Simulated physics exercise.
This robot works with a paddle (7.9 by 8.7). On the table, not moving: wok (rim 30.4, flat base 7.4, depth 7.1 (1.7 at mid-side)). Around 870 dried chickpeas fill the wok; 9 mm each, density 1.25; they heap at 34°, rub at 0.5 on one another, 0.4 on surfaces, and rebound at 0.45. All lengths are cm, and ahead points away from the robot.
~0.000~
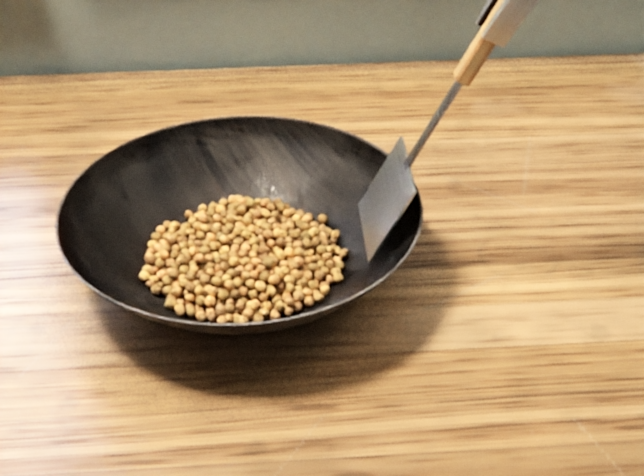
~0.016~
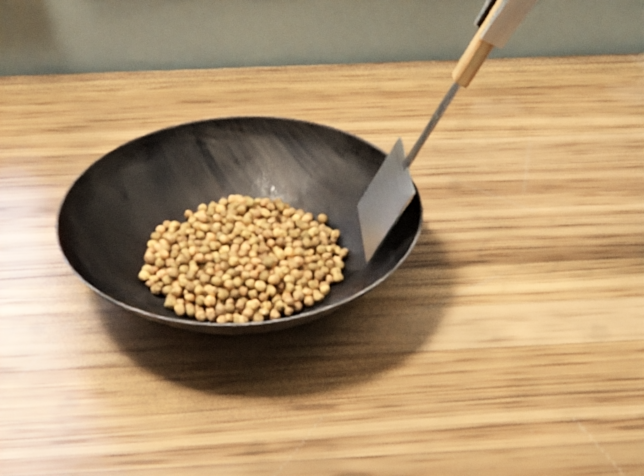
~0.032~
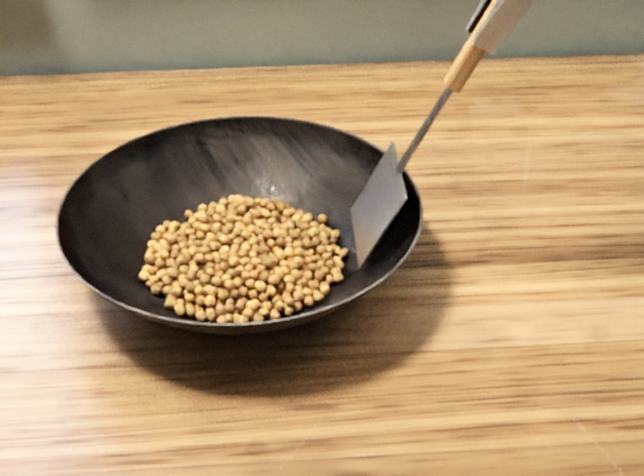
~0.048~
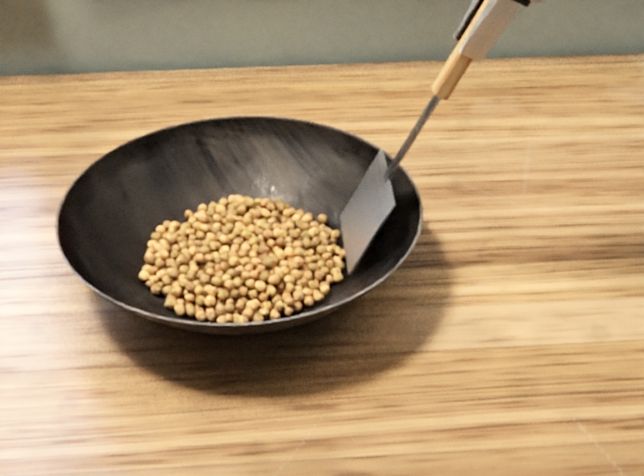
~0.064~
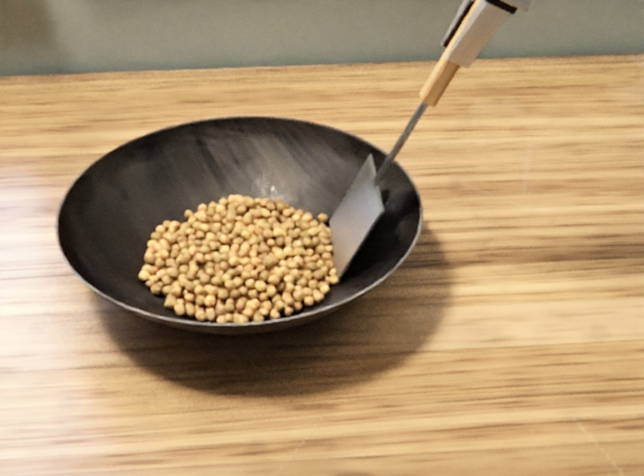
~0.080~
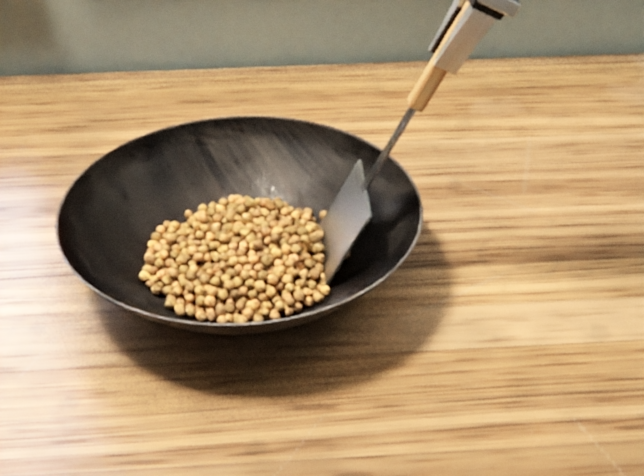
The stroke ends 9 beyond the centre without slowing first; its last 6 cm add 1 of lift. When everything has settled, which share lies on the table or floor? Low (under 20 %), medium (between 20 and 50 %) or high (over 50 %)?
On the table or floor the share is low, under 20 %.
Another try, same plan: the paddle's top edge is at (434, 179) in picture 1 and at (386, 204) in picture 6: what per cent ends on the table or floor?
About 5 per cent.
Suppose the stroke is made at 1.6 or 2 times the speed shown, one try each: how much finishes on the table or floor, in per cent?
Some 25 and 35 per cent.
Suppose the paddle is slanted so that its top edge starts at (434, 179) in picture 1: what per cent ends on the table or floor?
Some 5 per cent.
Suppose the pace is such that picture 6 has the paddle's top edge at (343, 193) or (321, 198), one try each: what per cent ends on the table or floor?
Some 20 and 40 per cent.
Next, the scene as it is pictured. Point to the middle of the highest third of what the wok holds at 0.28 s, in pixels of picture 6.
Near (144, 237).
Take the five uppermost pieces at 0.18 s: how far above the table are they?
Some 5 cm.
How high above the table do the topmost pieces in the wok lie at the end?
Roughly 8.0 cm.
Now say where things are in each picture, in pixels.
Paddle top edge at (409, 163), sloping 63°; upper third of the load around (247, 249), from x 145 to 345, top at y 200; 867 in the wok, in the first frame.
Paddle top edge at (407, 164), sloping 63°; upper third of the load around (247, 249), from x 145 to 345, top at y 200, in the second frame.
Paddle top edge at (400, 169), sloping 63°; upper third of the load around (247, 249), from x 145 to 345, top at y 200, in the third frame.
Paddle top edge at (388, 176), sloping 63°; upper third of the load around (247, 249), from x 145 to 345, top at y 200, in the fourth frame.
Paddle top edge at (377, 182), sloping 63°; upper third of the load around (247, 249), from x 145 to 345, top at y 200, in the fifth frame.
Paddle top edge at (365, 186), sloping 63°; upper third of the load around (248, 247), from x 145 to 345, top at y 200; 867 in the wok, in the sixth frame.
By 0.18 s, sloping 63°, highest piece 7 above the table; 867 in the wok.
By 0.28 s, sloping 63°, highest piece 13 above the table; 866 in the wok, 1 on the blade or in flight.
By 0.53 s, sloping 63°, highest piece 8 above the table; 812 in the wok, 41 on the table or floor, 14 on the blade or in flight.
By 1.58 s, sloping 63°, highest piece 8 above the table; 811 in the wok, 56 on the table or floor.
Final count, 811 in the wok, 56 on the table or floor. That is 6 % on the table or floor.
